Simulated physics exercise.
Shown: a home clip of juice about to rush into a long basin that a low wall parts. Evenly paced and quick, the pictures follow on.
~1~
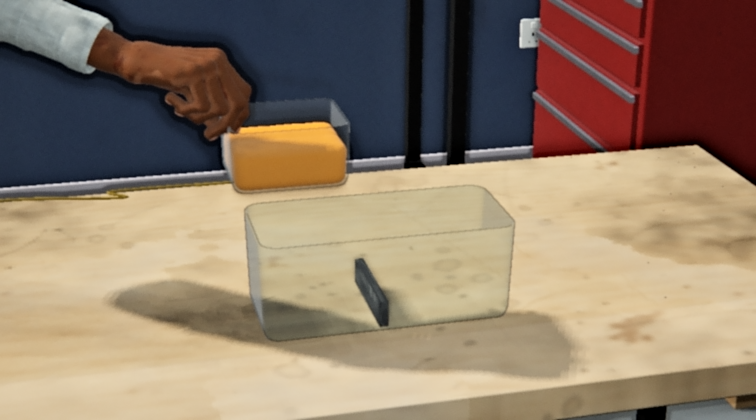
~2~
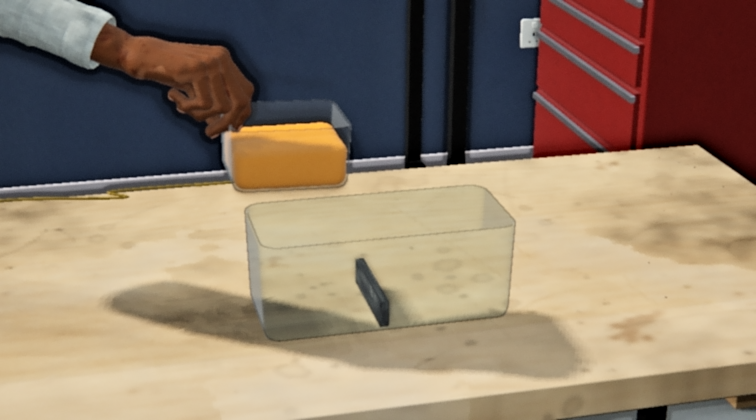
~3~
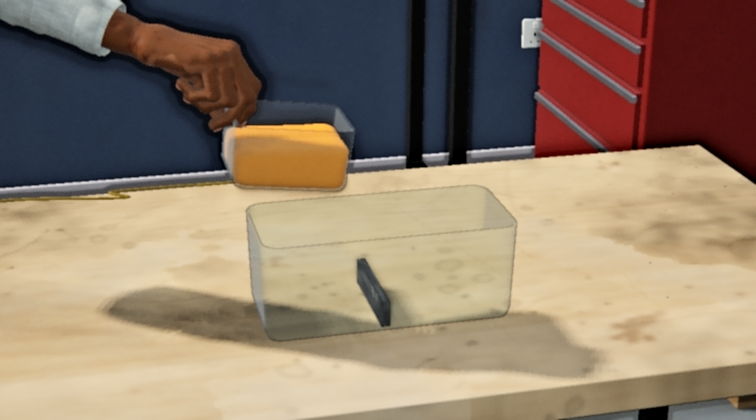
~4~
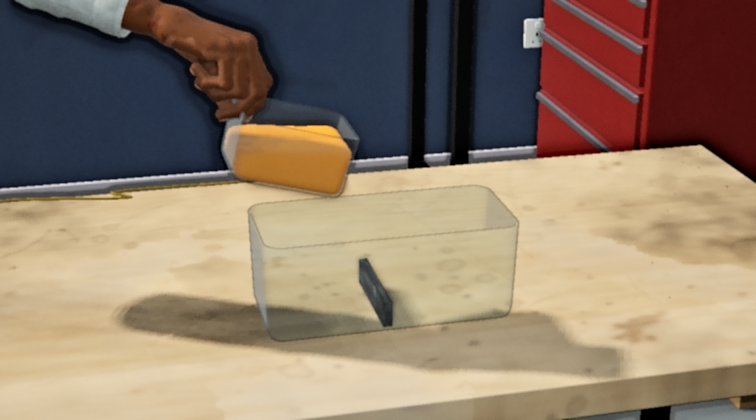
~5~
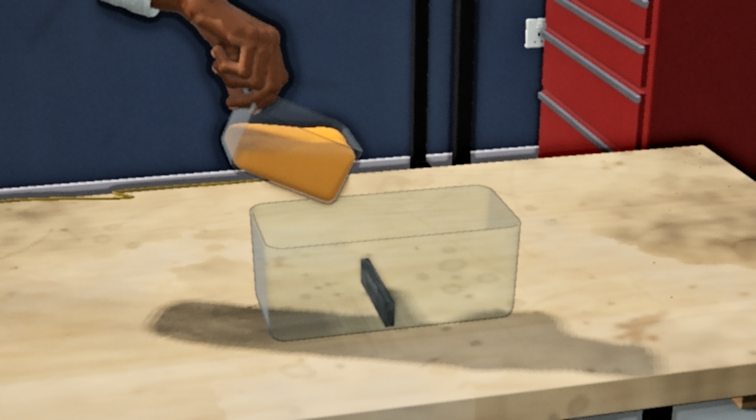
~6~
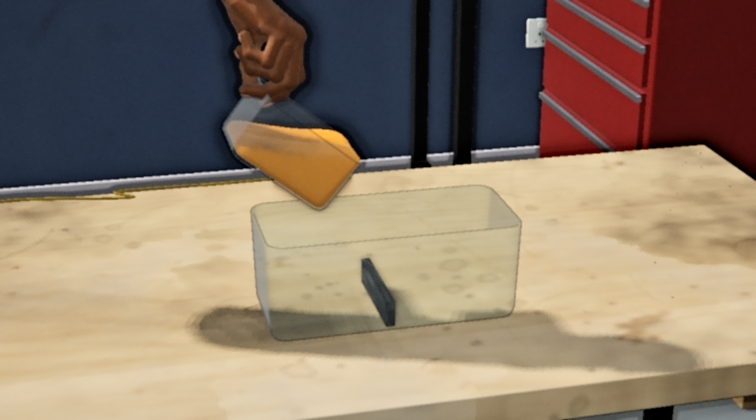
A dark-skinned hand in a pale sleeve holds a small clear container of orange juice at upper left, seen from slightly above a stained, light wooden workbench. Below it sits a long, clear, empty basin with a low dark wall inside, before a blue wall and red drawers at right. The hand barely moves at first, then swings right and tilts the container steadily rightward, the juice shifting inside.
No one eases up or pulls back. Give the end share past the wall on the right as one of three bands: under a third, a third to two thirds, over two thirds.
Middle of three bands.
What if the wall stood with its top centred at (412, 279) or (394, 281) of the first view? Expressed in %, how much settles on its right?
Roughly 25 % and 25 %.
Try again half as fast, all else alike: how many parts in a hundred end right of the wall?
About 60 %.
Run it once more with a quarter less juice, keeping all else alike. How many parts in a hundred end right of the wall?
The share comes to roughly 30 per cent.
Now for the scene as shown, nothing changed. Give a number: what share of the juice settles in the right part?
45 % or thereabouts.
A moment on, the oblong tub is tipped right over and 21 per cent is still to pour, 23 is left of the wall and 29 right of it.
Next, the oblong tub is tipped right over and 4 per cent is still to pour, 43 is left of the wall and 48 right of it.
Then the oblong tub is tipped right over and 0 per cent is still to pour, 49 is left of the wall and 46 right of it.
Later the oblong tub is tipped right over and 0 per cent is still to pour, 52 is left of the wall and 46 right of it.
In the end 52 per cent lies left of the wall, 46 right of it and 2 outside.
